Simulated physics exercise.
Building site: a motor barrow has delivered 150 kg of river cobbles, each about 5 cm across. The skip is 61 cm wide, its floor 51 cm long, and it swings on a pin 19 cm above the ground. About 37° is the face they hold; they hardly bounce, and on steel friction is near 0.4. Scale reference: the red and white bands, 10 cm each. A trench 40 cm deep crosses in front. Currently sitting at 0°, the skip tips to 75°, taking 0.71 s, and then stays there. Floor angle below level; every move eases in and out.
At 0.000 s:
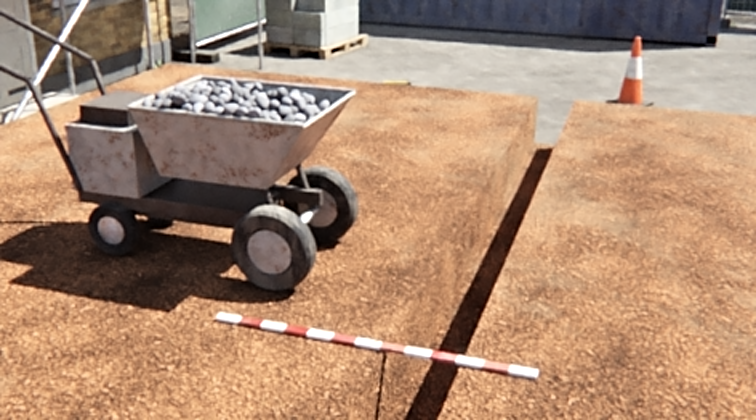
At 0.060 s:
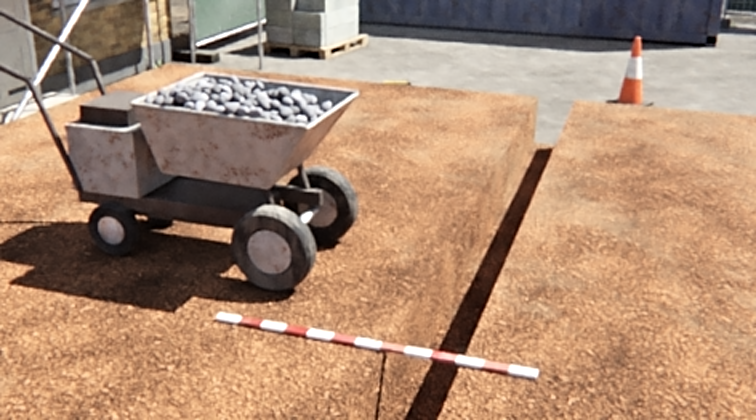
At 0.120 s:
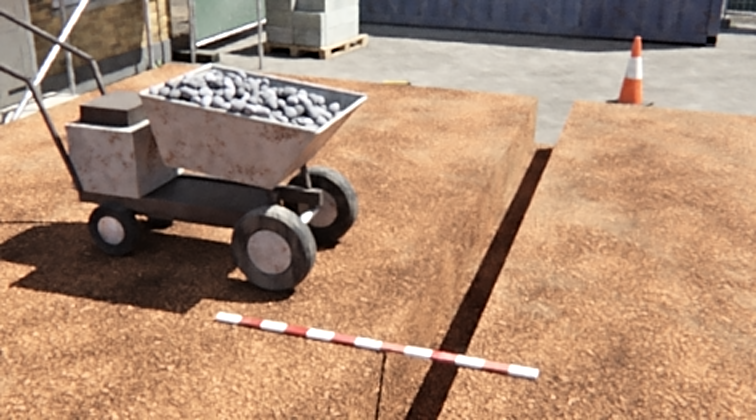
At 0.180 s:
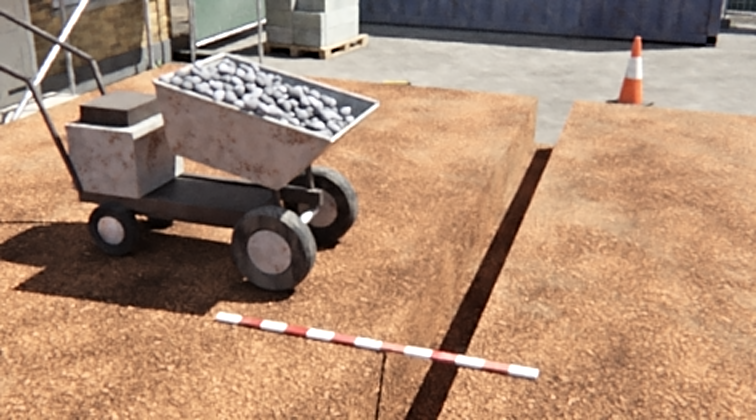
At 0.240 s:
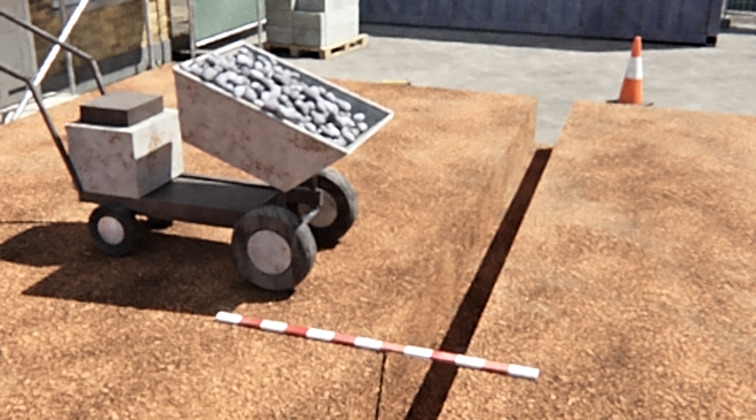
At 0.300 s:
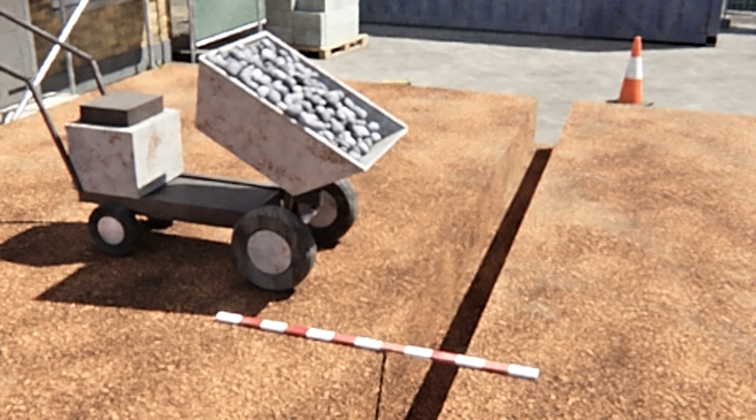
The skip of grey cobbles on a motor barrow tilts steadily forward to the right.
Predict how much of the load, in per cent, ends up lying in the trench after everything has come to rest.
Roughly 71 per cent of it.
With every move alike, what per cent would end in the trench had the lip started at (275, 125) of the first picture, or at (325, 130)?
First some 90, then 45 per cent.
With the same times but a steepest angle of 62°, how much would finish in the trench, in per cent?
It would be close to 50 percent.
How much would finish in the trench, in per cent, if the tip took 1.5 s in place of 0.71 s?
My guess is near 90 percent.
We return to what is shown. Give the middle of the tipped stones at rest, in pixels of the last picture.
About (472, 339).
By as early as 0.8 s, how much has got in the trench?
Some 35 per cent of the load by that point.
After 0.5 s the floor is at 63°; 100 % in the skip; the foremost stones are at (416, 196).
After 0.8 s the floor is at 75°; 52 % in the skip, 35 % in the trench, 12 % past the trench; the foremost stones are at (531, 300).
After 1.2 s the floor is at 75°; 13 % in the skip, 57 % in the trench, 30 % past the trench; the foremost stones are at (728, 316).
After 3.1 s the floor is at 75°; 0 % in the skip, 71 % in the trench, 29 % past the trench; the foremost stones are past the picture's edge.
